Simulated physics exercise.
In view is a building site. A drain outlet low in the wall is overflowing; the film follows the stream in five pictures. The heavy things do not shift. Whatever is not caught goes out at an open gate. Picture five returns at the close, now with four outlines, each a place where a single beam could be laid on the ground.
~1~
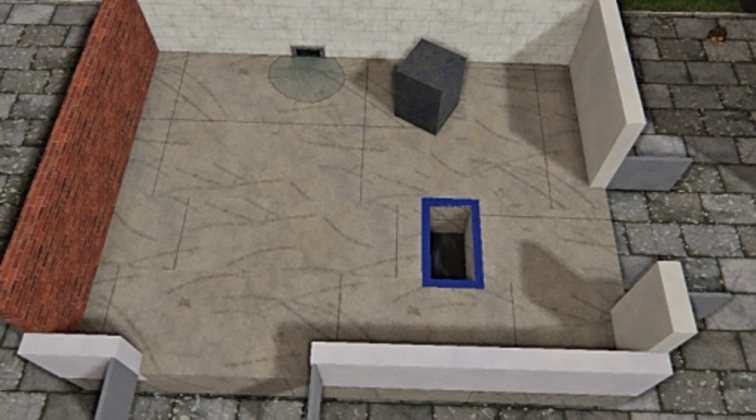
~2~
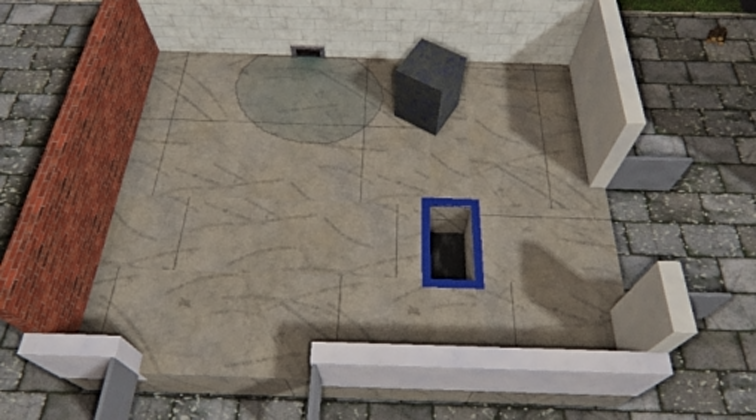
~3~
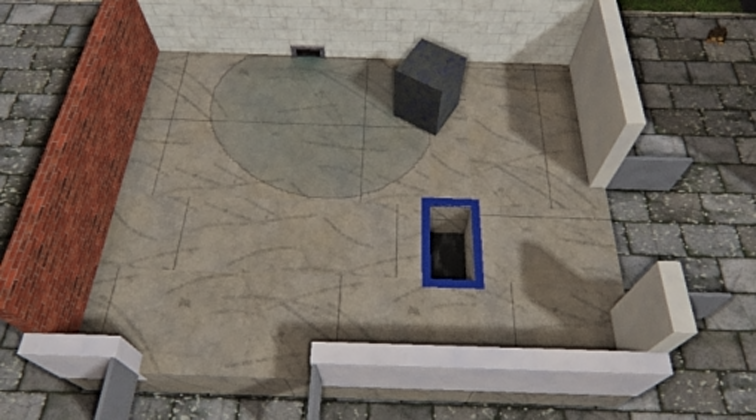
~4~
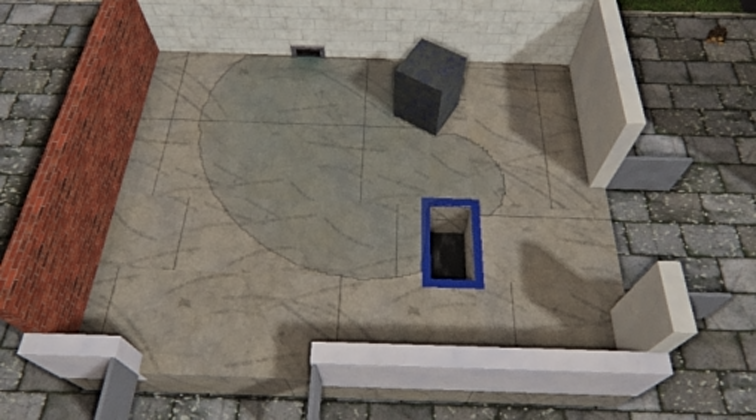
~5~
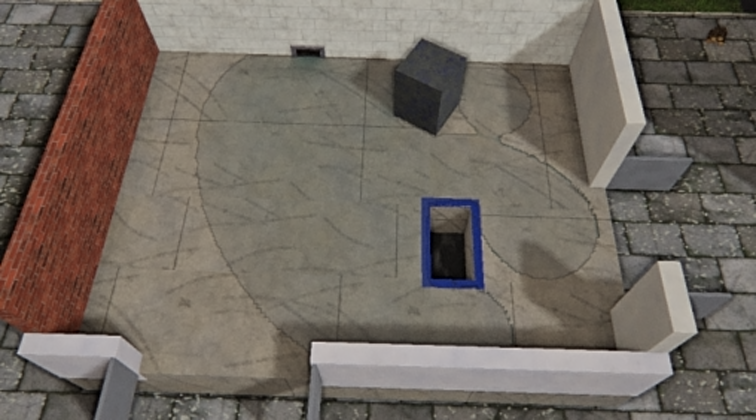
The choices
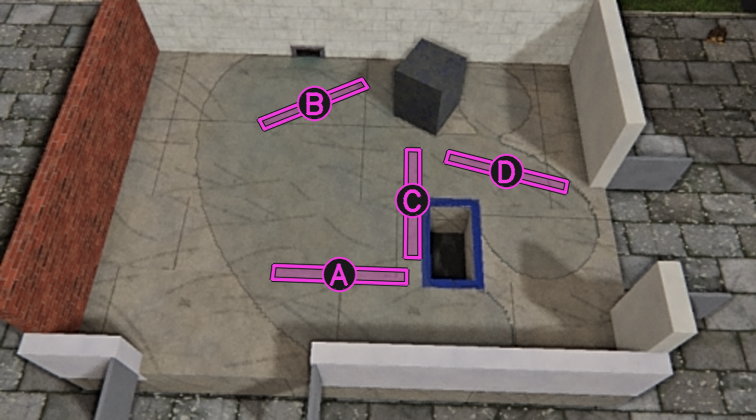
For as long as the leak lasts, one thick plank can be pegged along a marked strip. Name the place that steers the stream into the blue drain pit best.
A works best here.
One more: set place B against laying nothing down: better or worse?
Worse.
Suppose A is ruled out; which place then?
That is place D.
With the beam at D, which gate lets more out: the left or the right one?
More leaves on the right.
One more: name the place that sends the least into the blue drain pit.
C it is.
On the marked copy, A from (273, 272) to (406, 276); B from (261, 124) to (364, 83); C from (412, 257) to (413, 149); D from (447, 156) to (566, 187).
If A is chosen, about 70 % of the stream goes into the blue drain pit, about 30 % out by the gates.
If B is chosen, about 12 % of the stream goes into the blue drain pit, about 87 % out by the gates.
If C is chosen, about 5 % of the stream goes into the blue drain pit, about 94 % out by the gates.
If D is chosen, about 43 % of the stream goes into the blue drain pit, about 57 % out by the gates.
